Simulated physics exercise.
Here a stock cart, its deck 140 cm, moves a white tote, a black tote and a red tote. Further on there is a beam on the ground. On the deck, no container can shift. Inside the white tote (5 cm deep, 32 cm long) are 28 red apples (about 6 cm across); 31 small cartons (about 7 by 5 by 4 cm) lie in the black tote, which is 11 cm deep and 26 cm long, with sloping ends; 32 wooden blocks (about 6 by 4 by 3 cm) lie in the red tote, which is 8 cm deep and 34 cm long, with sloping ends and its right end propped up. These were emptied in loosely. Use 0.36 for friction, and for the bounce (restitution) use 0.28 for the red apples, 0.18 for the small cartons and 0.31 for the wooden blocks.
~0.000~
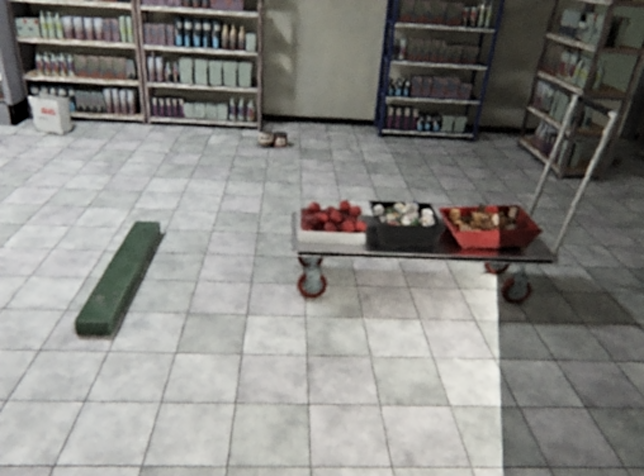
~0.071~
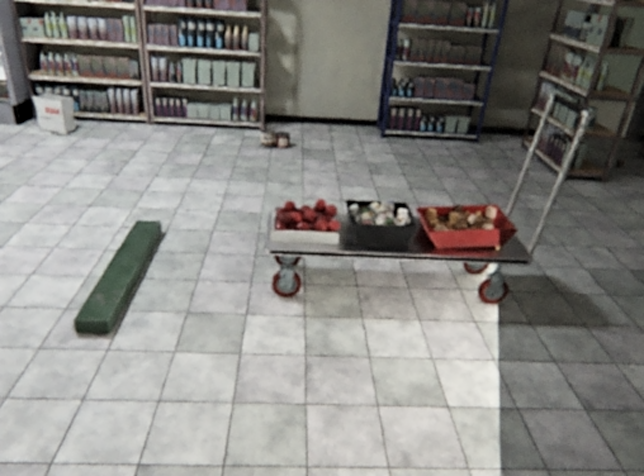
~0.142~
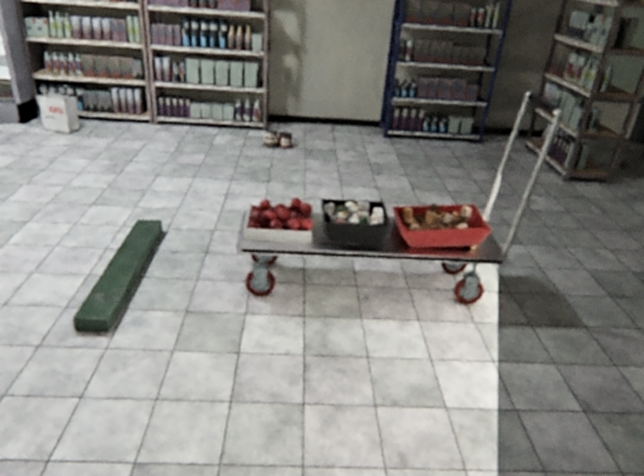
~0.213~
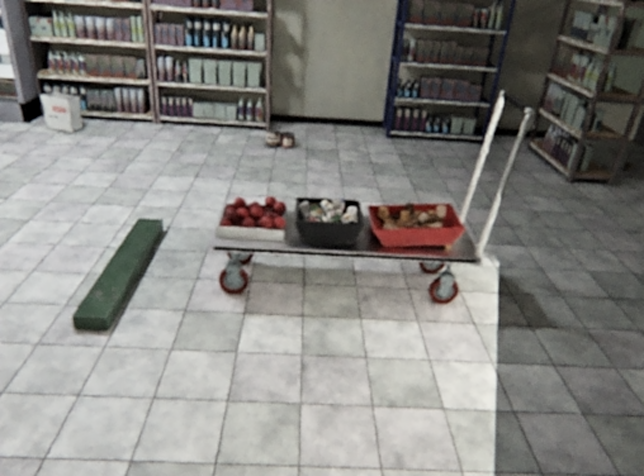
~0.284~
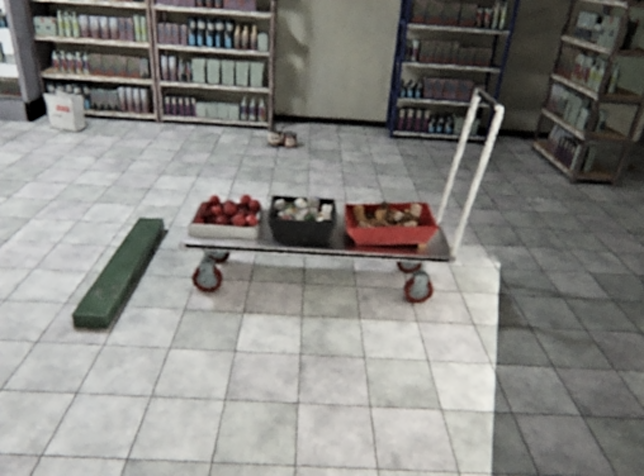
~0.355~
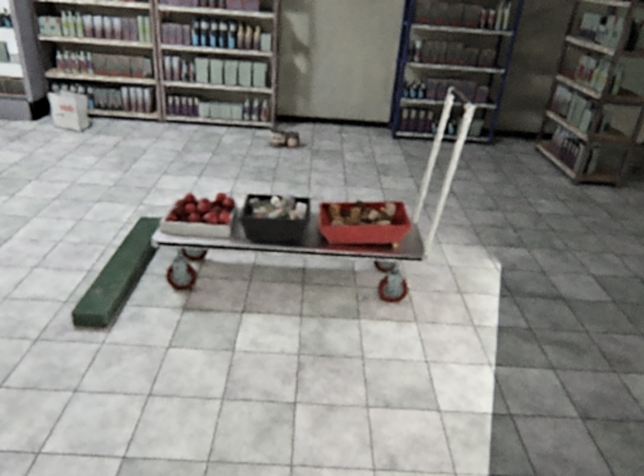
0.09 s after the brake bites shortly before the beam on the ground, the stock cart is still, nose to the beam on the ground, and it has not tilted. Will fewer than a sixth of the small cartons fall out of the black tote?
Yes, fewer than a sixth fall out.
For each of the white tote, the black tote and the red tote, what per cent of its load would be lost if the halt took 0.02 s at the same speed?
White tote 40 %, black tote 0 %, red tote 20 %.
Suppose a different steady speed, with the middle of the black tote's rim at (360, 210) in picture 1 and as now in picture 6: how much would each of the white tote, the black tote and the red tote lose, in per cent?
Result - white tote: 20 per cent; black tote: 0 per cent; red tote: 0 per cent.
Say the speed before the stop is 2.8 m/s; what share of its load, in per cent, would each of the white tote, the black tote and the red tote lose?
White tote 40 %, black tote 0 %, red tote 20 %.
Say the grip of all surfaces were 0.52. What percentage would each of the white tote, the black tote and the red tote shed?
White tote 30%, black tote 10%, red tote 10%.
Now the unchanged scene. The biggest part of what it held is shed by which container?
That would be the white tote.
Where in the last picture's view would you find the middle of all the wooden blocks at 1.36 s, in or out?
Around (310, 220).
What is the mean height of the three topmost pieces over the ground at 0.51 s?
Mean height: Some 46 cm.
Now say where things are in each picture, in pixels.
In the first picture (each is followed by its nearest rim corner in this view; the camera moves round a little), black tote, (379, 225); white tote, (301, 232); 88 cm short of the stop; none out.
In the second picture, black tote, (352, 224); white tote, (274, 230); 74 cm short of the stop.
In the third picture, black tote, (325, 223); white tote, (246, 229); 60 cm short of the stop.
In the fourth picture, black tote, (297, 221); white tote, (218, 227); 47 cm short of the stop.
In the fifth picture, black tote, (269, 219); white tote, (190, 224); 33 cm short of the stop.
In the sixth picture, black tote, (242, 217); white tote, (163, 222); 19 cm short of the stop; none out.
After 0.41 s, it begins to slow.
After 0.51 s, white tote 27 in, 1 out, black tote 31 in, 0 out and red tote 32 in, 0 out.
After 0.63 s, white tote 22 in, 6 out, black tote 31 in, 0 out and red tote 31 in, 1 out.
After 0.86 s, white tote 20 in, 8 out, black tote 31 in, 0 out and red tote 29 in, 3 out.
Final count (at 1.36 s), white tote 20 in, 8 out, black tote 31 in, 0 out and red tote 29 in, 3 out. Asked share, 0 of 31, 0 per cent.
